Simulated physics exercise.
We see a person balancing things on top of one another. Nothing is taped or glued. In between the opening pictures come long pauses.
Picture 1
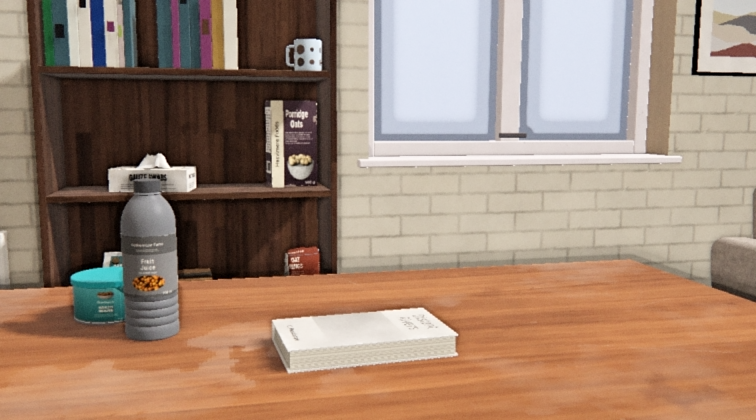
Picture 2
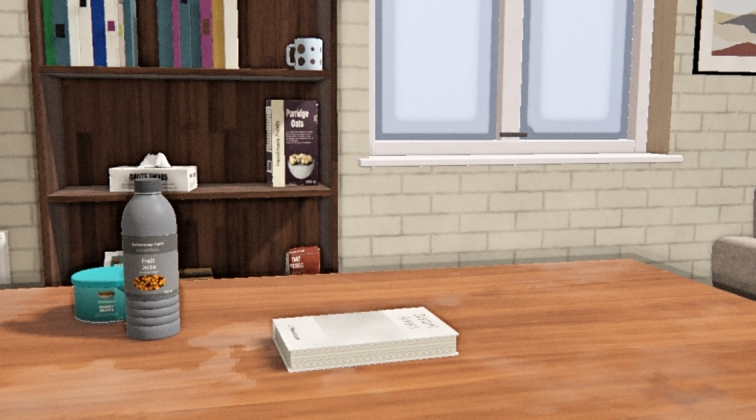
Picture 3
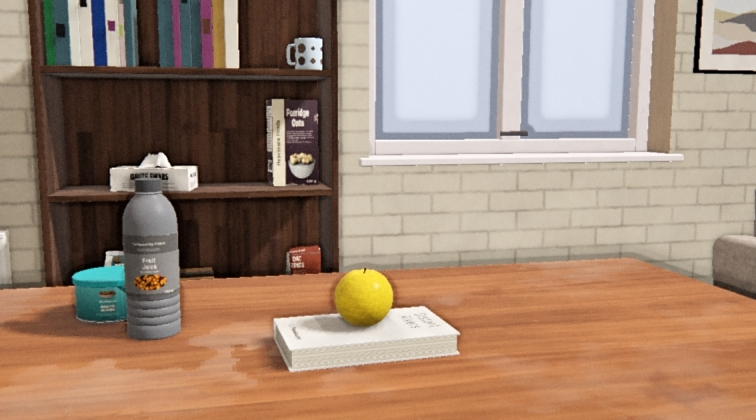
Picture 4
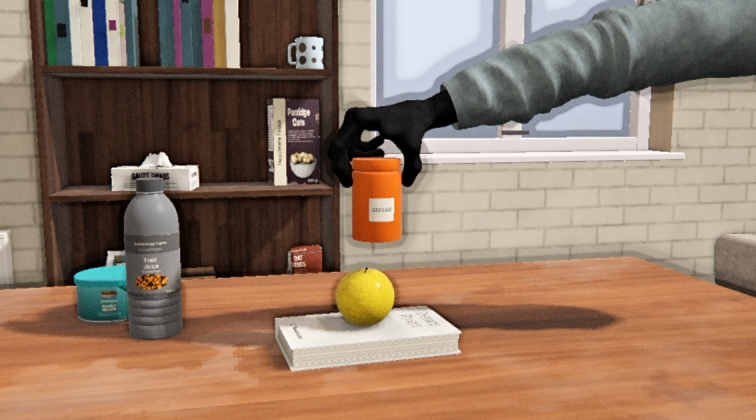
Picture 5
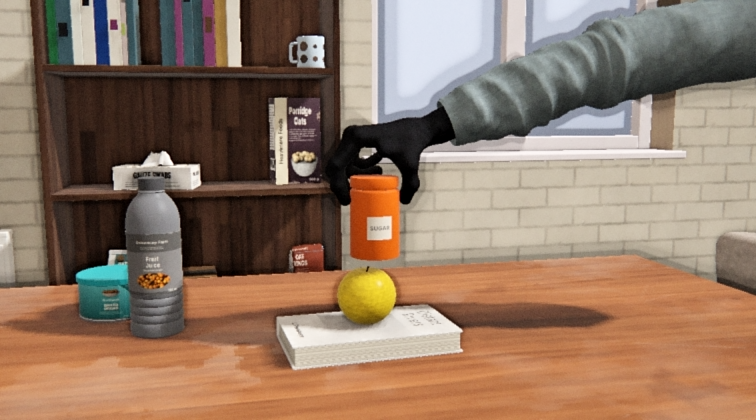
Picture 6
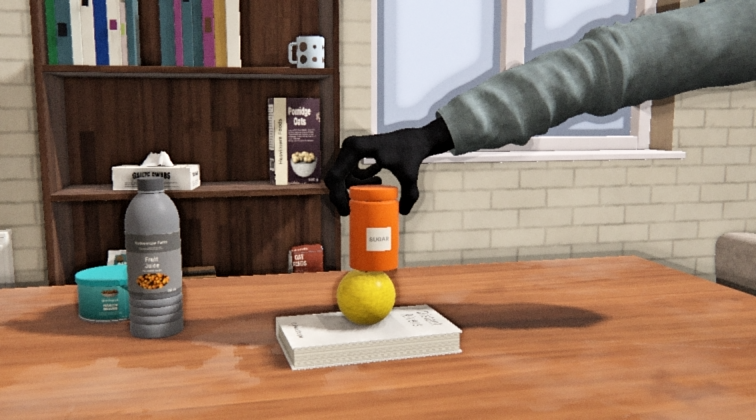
A yellow apple appears on a white book lying on a wooden table, then a black-gloved hand holding an orange jar lowers it onto the apple and keeps hold, beside a grey bottle and a turquoise tub.
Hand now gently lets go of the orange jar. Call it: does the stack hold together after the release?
No, it falls apart.
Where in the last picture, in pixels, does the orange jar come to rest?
Around (550, 309).
Then, 0.40 s after the last picture, orange jar now fallen.
Then, 0.60 s after the last picture, things are still on the move.
Then, 1.30 s after the last picture, nothing new.
At rest, fallen, orange jar; the other 4 in place. Seen from the same camera at the end, orange jar near (550, 310). The pile comes apart.
